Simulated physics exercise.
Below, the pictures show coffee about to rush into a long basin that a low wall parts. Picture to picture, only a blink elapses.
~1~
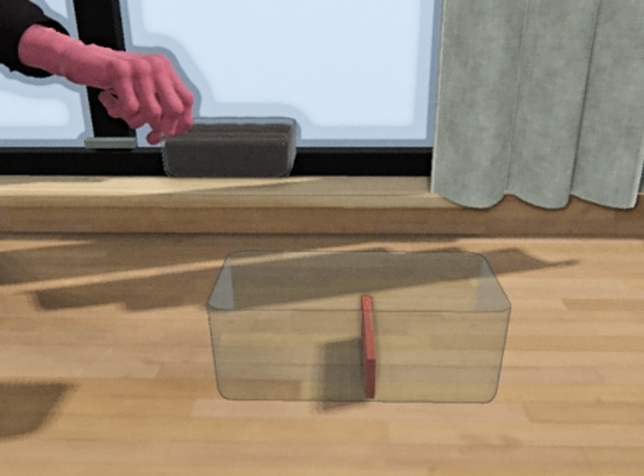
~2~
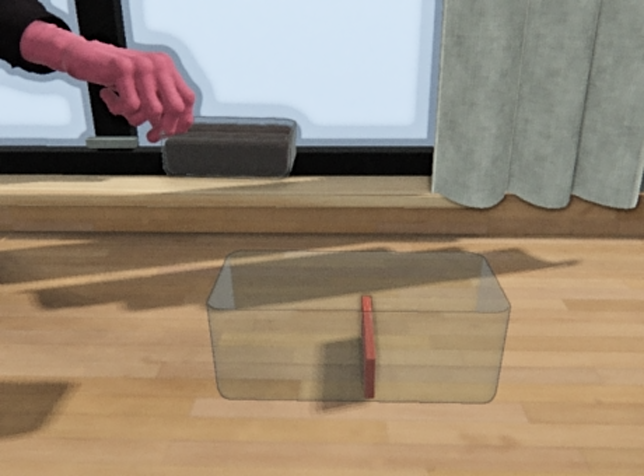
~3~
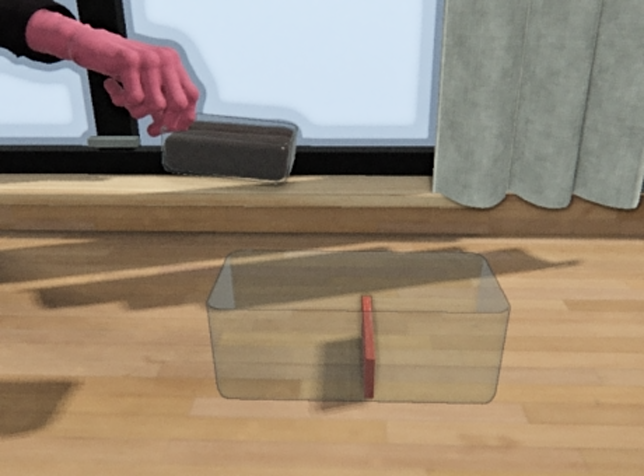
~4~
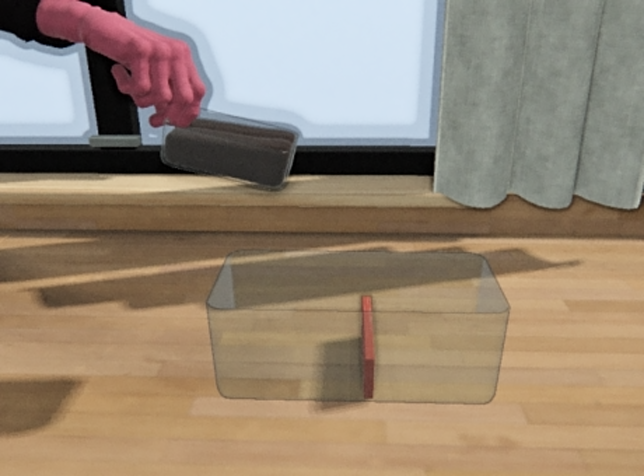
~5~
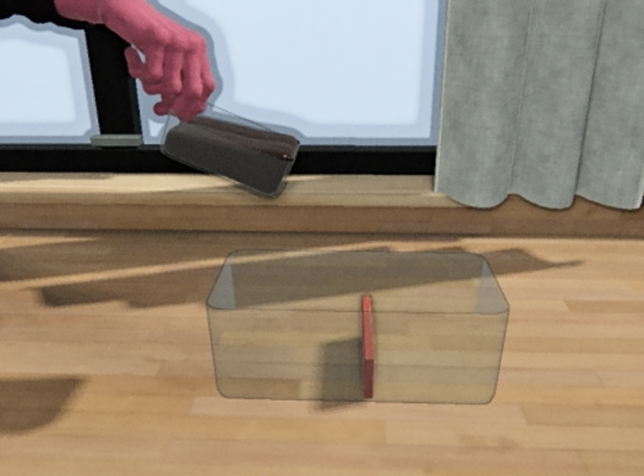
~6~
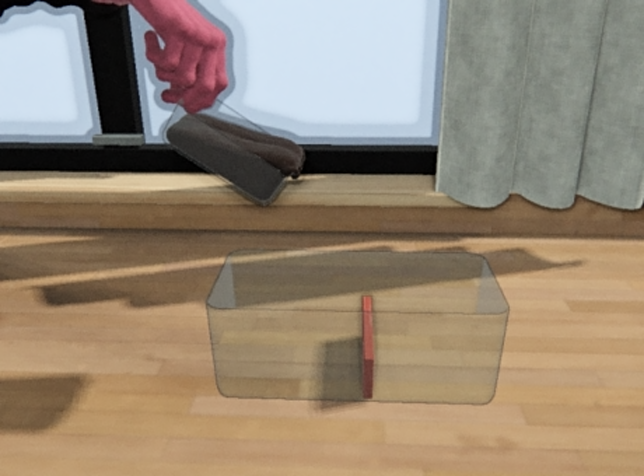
On a wooden floor by a window with a grey curtain, a clear basin with a low red wall stands below a dark container, which a pink hand holds level at first. The hand then moves right, and the container tilts gradually, its right end dropping until it slants steeply down.
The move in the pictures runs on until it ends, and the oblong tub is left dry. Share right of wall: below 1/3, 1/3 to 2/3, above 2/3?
Below 1/3.
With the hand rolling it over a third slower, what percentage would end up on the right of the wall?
Roughly 15 percent.
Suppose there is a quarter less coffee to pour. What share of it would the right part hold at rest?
Close to 5 per cent.
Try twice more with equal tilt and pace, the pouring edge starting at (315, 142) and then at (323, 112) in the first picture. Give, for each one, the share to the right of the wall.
Estimate, first then second: 30 per cent and 70 per cent.
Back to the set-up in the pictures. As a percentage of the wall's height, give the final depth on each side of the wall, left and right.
The left side sits at 30 per cent and the right side at 0.
A moment on, the oblong tub is tipped on its side and 8 per cent is still to pour, 37 is left of the wall and 0 right of it.
Next, the oblong tub is tipped on its side and 2 per cent is still to pour, 93 is left of the wall and 0 right of it.
Then the oblong tub is tipped on its side and 0 per cent is still to pour, 92 is left of the wall and 2 right of it.
Later the oblong tub is tipped on its side and 0 per cent is still to pour, 93 is left of the wall and 3 right of it.
Finally, 93 per cent lies left of the wall, 4 right of it and 3 outside.
